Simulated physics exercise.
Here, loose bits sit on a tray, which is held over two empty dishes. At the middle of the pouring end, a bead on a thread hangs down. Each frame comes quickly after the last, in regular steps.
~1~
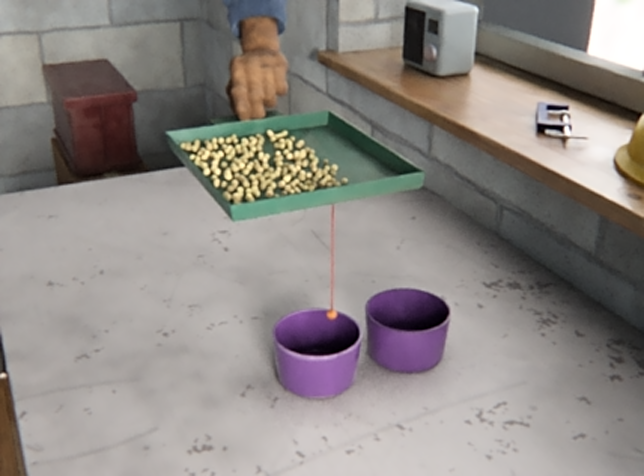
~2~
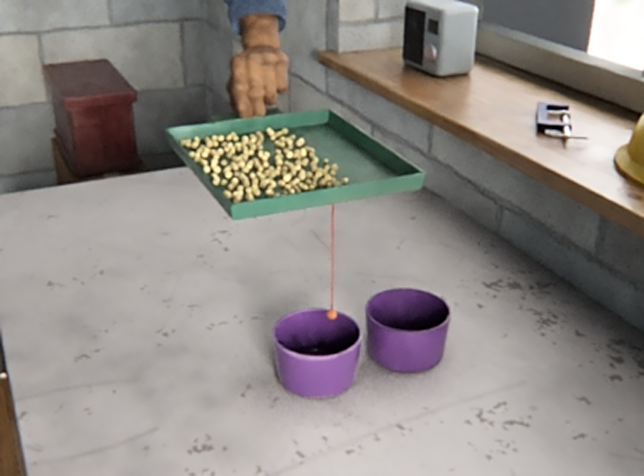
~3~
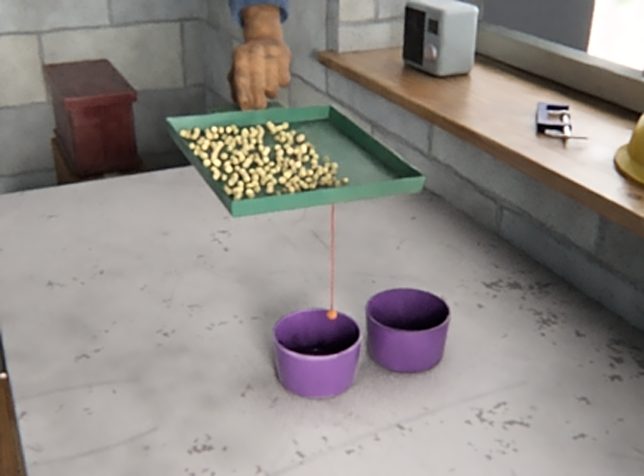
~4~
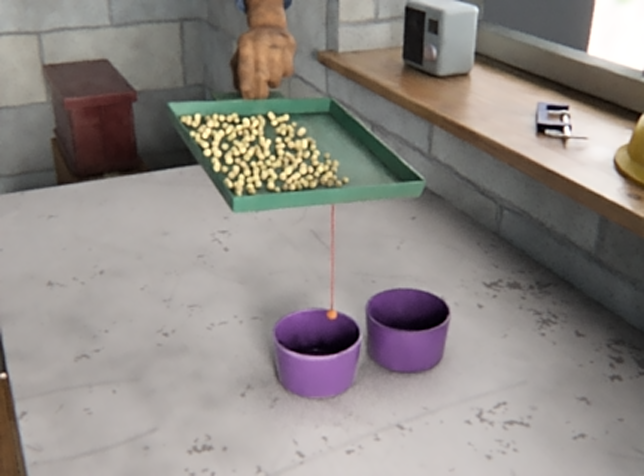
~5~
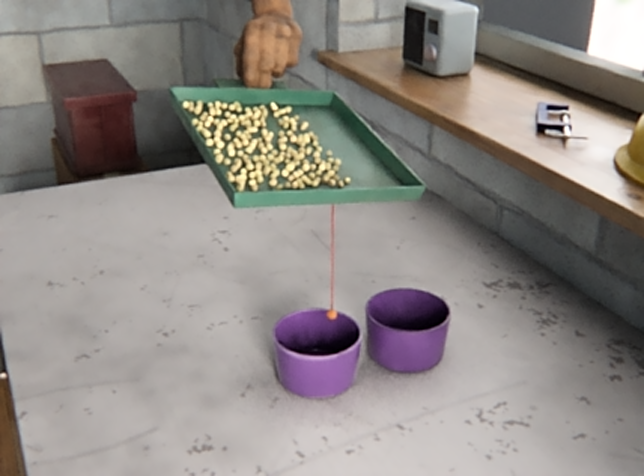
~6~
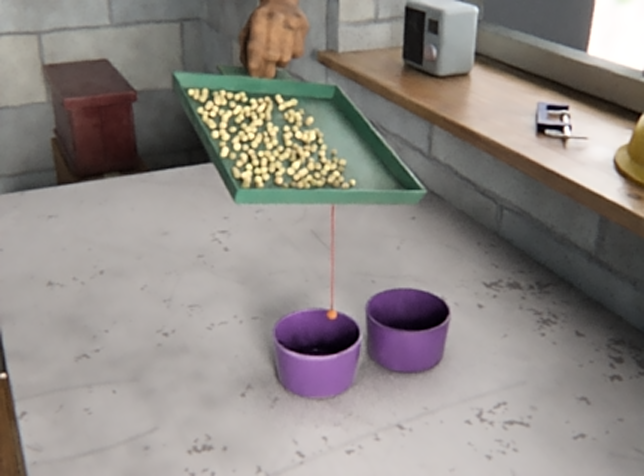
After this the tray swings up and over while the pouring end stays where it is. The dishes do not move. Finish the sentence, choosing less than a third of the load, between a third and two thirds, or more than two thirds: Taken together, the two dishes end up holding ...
Taken together, the two dishes end up holding more than two thirds of the load.
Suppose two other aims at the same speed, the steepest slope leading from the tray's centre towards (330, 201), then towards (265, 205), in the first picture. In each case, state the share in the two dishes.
In turn some 10 and 0 per cent.
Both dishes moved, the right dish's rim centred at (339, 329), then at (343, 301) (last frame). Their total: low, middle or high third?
The two tries give, in order: Under a third; under a third.
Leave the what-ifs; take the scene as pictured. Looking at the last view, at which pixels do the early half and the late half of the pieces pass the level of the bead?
For the early half I get (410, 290), and for the late half (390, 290).
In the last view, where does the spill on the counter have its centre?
Those pieces end up centred close to (389, 323).
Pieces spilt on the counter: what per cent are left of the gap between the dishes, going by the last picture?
Roughly 30 in a hundred.
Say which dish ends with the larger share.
The rightmost one.
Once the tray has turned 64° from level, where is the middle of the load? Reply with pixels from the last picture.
Roughly (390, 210).
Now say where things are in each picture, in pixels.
The first frame shows corners of the pouring end near (233, 204) and (421, 171), level; middle of the load near (264, 164), soya beans; left dish near (336, 373); right dish near (429, 348); bead on its thread near (332, 314).
The second frame shows corners of the pouring end near (233, 203) and (422, 172), level; middle of the load near (264, 162).
The third frame shows corners of the pouring end near (234, 200) and (422, 176), tipped barely, lowest at the right corner; middle of the load near (264, 157).
The fourth frame shows corners of the pouring end near (235, 196) and (423, 180), tipped a little, lowest at the right corner; middle of the load near (265, 150).
The fifth frame shows corners of the pouring end near (237, 191) and (423, 185), tipped a little, lowest at the right corner; middle of the load near (268, 143).
The sixth frame shows corners of the pouring end near (240, 187) and (422, 190), tipped clearly, lowest at the right corner; middle of the load near (273, 138), near two thirds on the move; left dish near (336, 373); right dish near (429, 348).
Shortly afterwards, tray tipped steeply; the bulk on the tray; a little in the right dish; a little outside both; a little in the air.
Next, tray tipped past a quarter turn; near a third on the tray; near a third in the right dish; a little outside both; near a quarter in the air.
Some moments later, tray tipped past a quarter turn; the bulk in the right dish; a little outside both.
In the end, tray tipped past a quarter turn; none at all in the left dish; the bulk in the right dish; a little outside both.
